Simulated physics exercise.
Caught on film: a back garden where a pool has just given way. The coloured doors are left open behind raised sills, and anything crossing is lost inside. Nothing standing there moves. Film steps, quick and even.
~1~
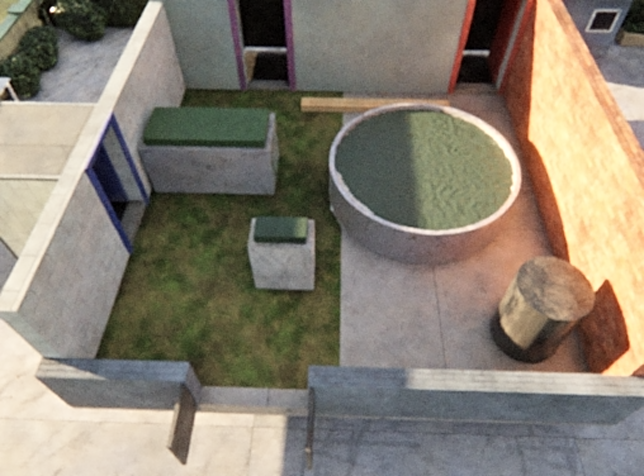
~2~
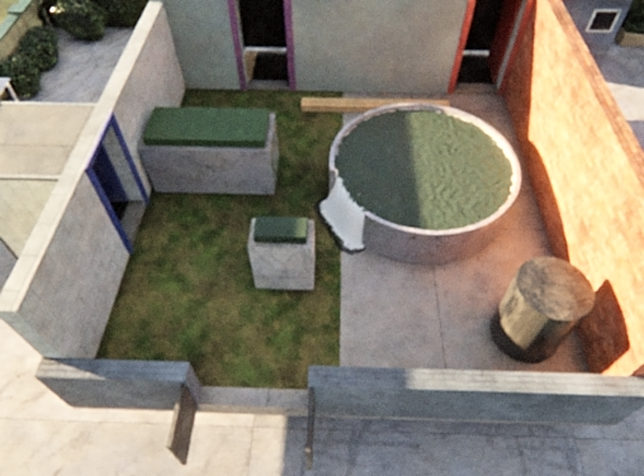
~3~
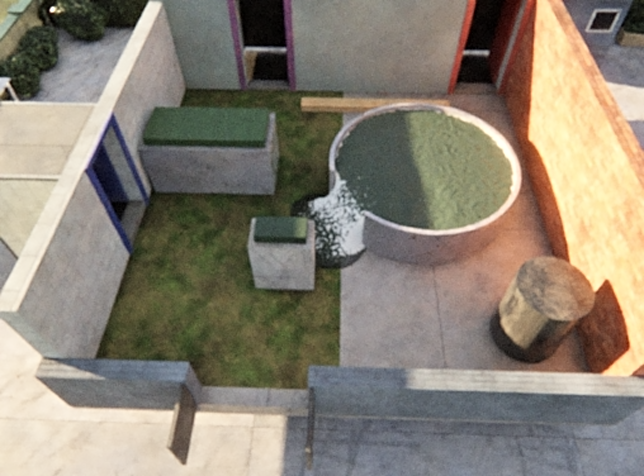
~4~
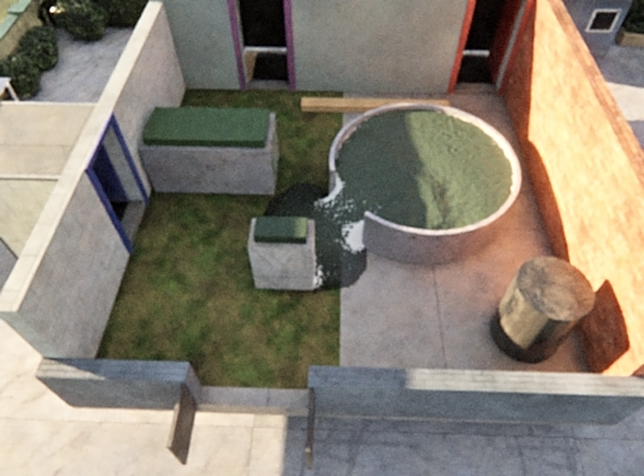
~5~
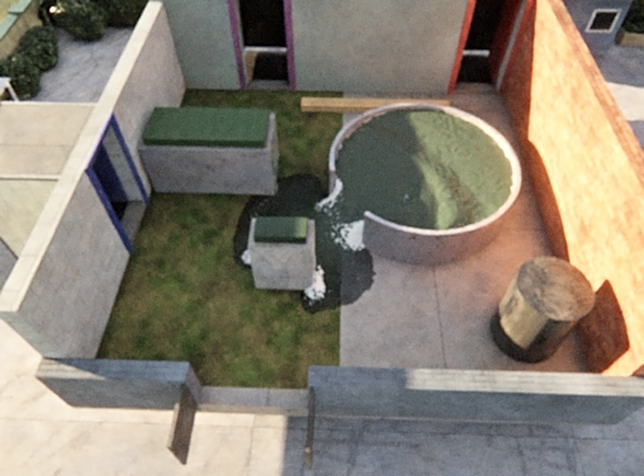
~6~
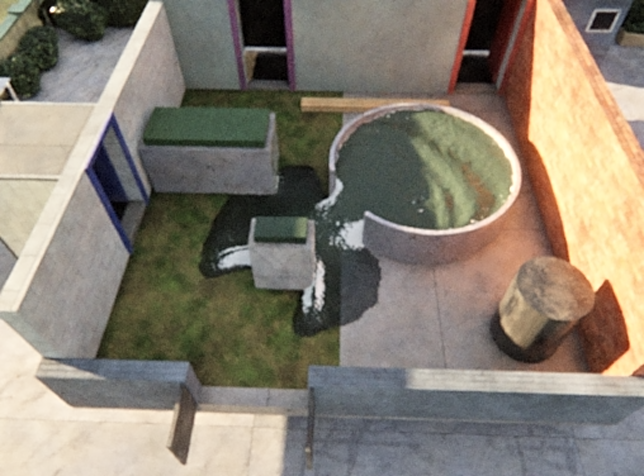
At the start, a round pool of green water stands full in a walled garden. Its left side gives way and water bursts out in a white, foaming rush, then spreads dark across the grass and paving, surrounding the small green-topped block and reaching the longer one behind.
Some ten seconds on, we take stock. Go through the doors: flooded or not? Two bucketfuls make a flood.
Red door: Not flooded. Blue door: Flooded. Purple door: Not flooded.
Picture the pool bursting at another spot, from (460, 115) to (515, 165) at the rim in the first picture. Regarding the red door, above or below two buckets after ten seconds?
Note: Red door admits more.
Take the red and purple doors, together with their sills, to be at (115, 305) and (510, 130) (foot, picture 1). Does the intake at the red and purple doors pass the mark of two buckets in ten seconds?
In that case the red door exceeds the limit and the purple door stays inside the limit.
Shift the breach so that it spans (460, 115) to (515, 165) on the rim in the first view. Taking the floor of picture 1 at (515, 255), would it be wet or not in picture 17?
Answer: Covered.
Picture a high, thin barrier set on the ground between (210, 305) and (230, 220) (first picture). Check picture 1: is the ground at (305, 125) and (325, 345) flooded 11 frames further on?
First point spared, second point soaked.
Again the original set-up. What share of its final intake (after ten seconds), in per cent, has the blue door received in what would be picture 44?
95 %.
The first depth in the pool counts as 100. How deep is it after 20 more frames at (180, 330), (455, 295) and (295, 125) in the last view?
Approx. values, in order: 12 %, 0 %, 0 %.
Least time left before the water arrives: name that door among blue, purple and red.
It's the blue-painted one.
A moment on, water covers 25 % of the floor; the red door not reached, the blue door not reached, the purple door not reached.
Next, water covers 40 % of the floor; the red door not reached, the blue door under two buckets in, the purple door not reached.
Then, water covers 50 % of the floor; the red door not reached, the blue door far over two buckets in, the purple door not reached.
Later, water covers 70 % of the floor; the red door not reached, the blue door far over two buckets in, the purple door not reached.
In the end, water covers 90 % of the floor; the red door not reached, the blue door far over two buckets in, the purple door wet at the sill, nothing in.
